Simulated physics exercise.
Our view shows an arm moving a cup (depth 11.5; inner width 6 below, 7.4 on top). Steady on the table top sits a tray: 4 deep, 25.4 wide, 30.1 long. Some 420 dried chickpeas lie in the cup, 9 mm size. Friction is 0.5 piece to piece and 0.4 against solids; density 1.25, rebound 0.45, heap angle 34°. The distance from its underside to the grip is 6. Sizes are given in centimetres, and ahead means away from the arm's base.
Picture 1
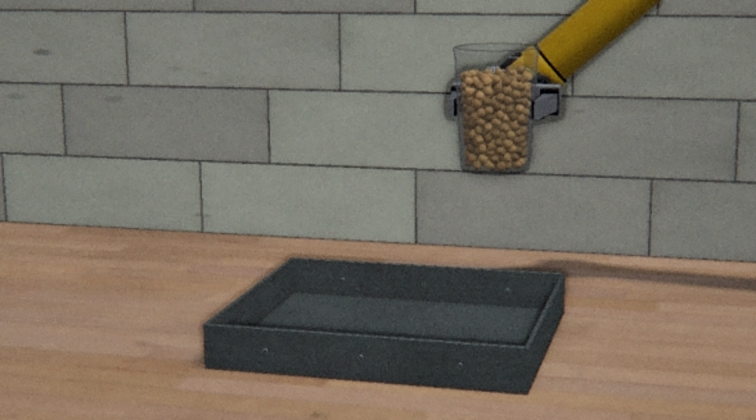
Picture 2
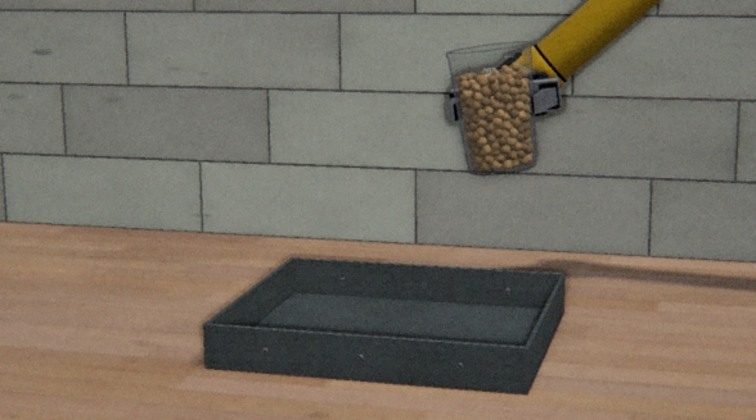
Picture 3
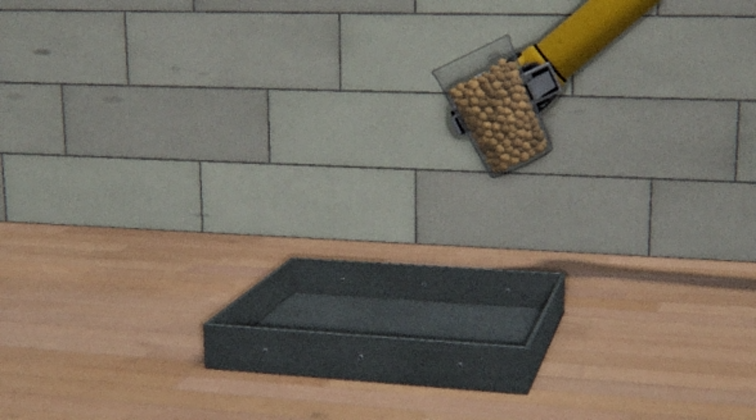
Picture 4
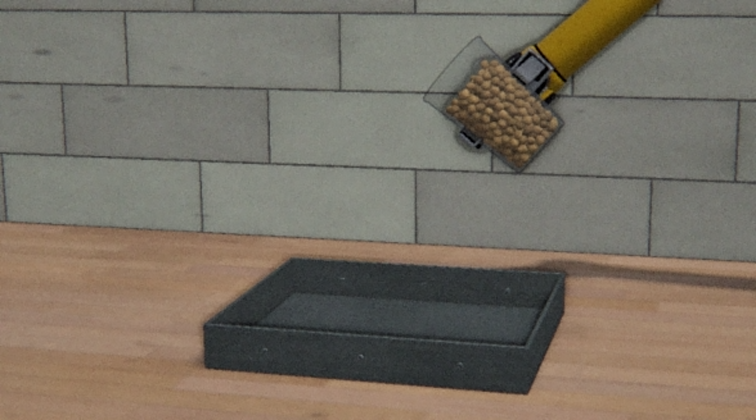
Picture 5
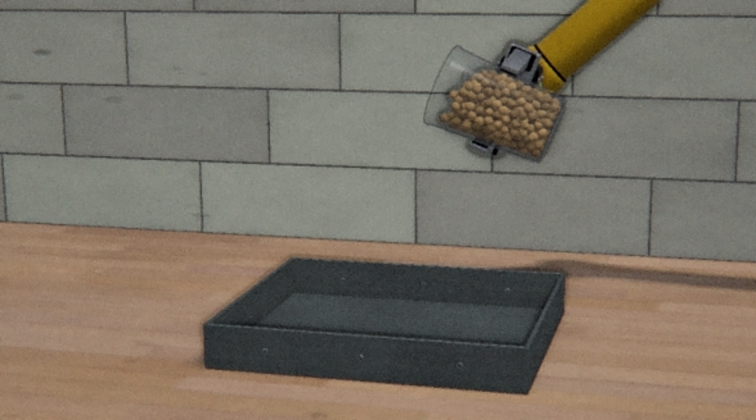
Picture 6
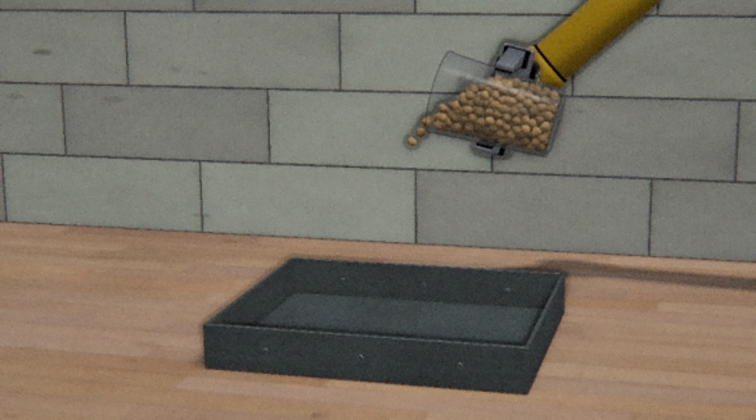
At first, a yellow arm holds a clear cup of tan chickpeas upright above a dark, empty tray on a wooden table. The arm tips the cup steadily to the left until it lies nearly on its side, the chickpeas sliding toward the rim, and finally a few start to tumble over its lip.
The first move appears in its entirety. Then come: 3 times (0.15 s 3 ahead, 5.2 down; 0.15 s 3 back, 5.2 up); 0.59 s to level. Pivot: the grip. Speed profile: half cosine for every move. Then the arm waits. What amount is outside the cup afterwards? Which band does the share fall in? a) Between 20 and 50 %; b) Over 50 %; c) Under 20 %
Option c: Under 20 %.
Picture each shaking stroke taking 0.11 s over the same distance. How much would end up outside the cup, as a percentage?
In that case around 30 per cent.
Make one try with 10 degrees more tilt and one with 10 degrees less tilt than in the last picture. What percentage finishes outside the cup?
35 and 5 %.
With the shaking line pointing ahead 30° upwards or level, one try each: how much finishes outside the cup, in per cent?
You'd get about 75 per cent with the first setting and about 70 per cent with the second.
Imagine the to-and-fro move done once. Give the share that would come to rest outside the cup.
Roughly 5 in a hundred.
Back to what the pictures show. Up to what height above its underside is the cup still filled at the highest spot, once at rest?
Around 11.0 cm up.
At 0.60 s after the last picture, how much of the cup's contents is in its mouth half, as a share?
Near 40 in a hundred.
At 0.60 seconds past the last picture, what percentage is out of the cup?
About 5 per cent by then.
Then, 0.60 s after the last picture, tilted 76° forward, highest piece 26 above the table; 393 in the cup, 18 in the tray, 13 in flight or on a rim.
Then, 1.19 s after the last picture, tilted 39° forward, highest piece 27 above the table; 371 in the cup, 52 in the tray, 1 in flight or on a rim.
Then, 1.69 s after the last picture, level, highest piece 29 above the table; 371 in the cup, 53 in the tray.
Then, 2.74 s after the last picture, level, highest piece 29 above the table; 371 in the cup, 53 in the tray.
Final count, 371 in the cup, 53 in the tray. That is 12 % outside the cup.
